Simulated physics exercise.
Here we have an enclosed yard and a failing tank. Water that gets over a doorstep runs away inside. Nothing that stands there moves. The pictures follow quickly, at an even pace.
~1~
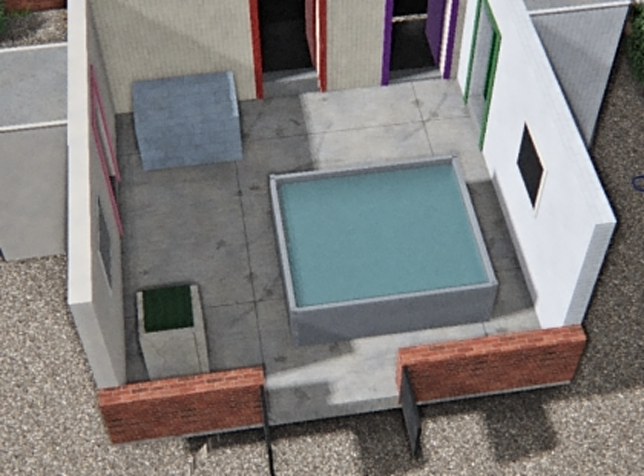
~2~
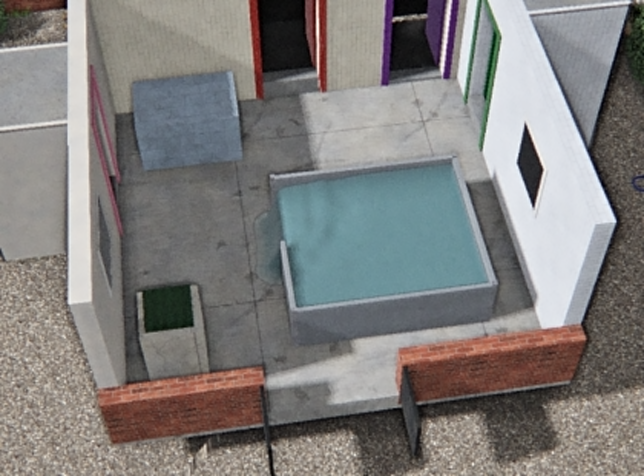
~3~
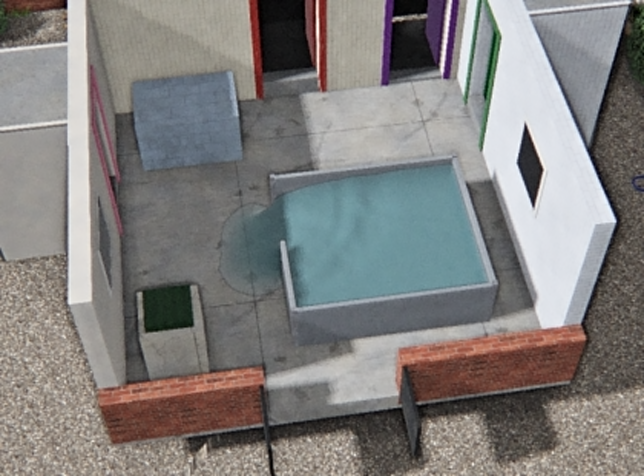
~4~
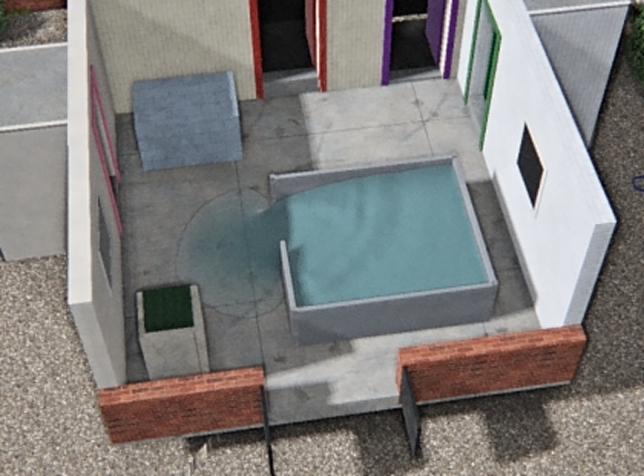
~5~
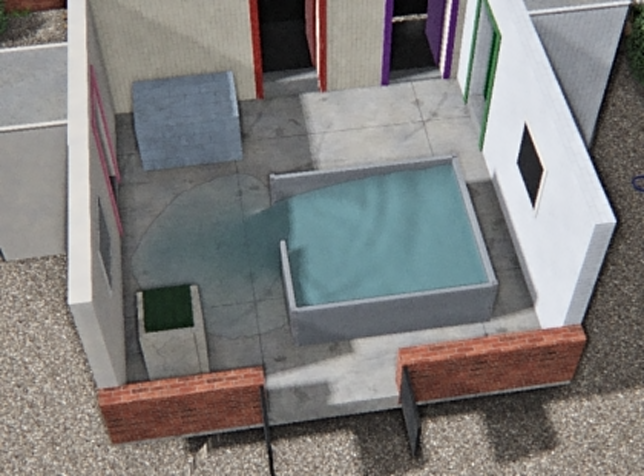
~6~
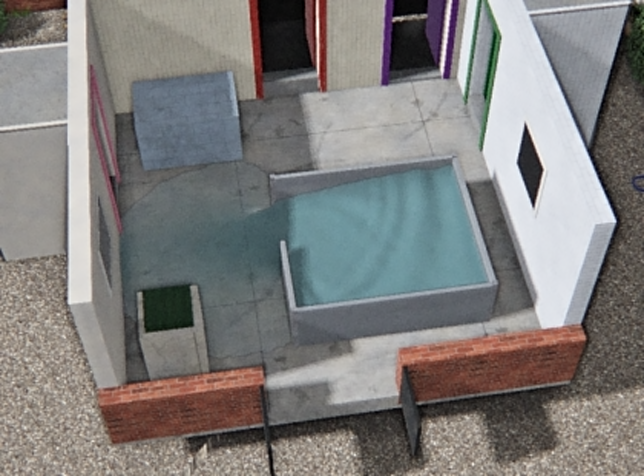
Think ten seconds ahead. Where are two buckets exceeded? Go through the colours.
In the end: The red door stays under that; the pink door takes more than that; the purple door takes more than that; the green door stays under that.
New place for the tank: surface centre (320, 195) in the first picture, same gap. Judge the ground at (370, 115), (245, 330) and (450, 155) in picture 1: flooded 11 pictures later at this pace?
One after the other: Free of water, flooded, free of water.
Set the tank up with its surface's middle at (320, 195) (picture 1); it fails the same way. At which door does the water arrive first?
It is the pink one.
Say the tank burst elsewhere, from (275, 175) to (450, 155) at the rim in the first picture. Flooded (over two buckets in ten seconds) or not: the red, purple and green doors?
Red door lets more in; purple door is over; green door floods.
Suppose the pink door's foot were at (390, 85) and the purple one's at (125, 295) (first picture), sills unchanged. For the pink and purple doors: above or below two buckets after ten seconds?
In short: Pink is under; purple passes that mark.
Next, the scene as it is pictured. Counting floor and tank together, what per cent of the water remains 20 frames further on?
Roughly 96 per cent.
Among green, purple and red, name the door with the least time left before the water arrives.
The red door.
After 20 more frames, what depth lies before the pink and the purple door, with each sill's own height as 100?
Near 150 and 30 in a hundred.
A moment on, water covers 30 % of the floor; the red door not reached, the pink door under two buckets in, the purple door not reached, the green door not reached.
Next, water covers 35 % of the floor; the red door not reached, the pink door over two buckets in, the purple door not reached, the green door not reached.
Then, water covers 65 % of the floor; the red door wet at the sill, nothing in, the pink door far over two buckets in, the purple door wet at the sill, nothing in, the green door not reached.
Later, water covers 95 % of the floor; the red door wet at the sill, nothing in, the pink door far over two buckets in, the purple door under two buckets in, the green door wet at the sill, nothing in.
In the end, water covers 95 % of the floor; the red door wet at the sill, nothing in, the pink door far over two buckets in, the purple door far over two buckets in, the green door wet at the sill, nothing in.
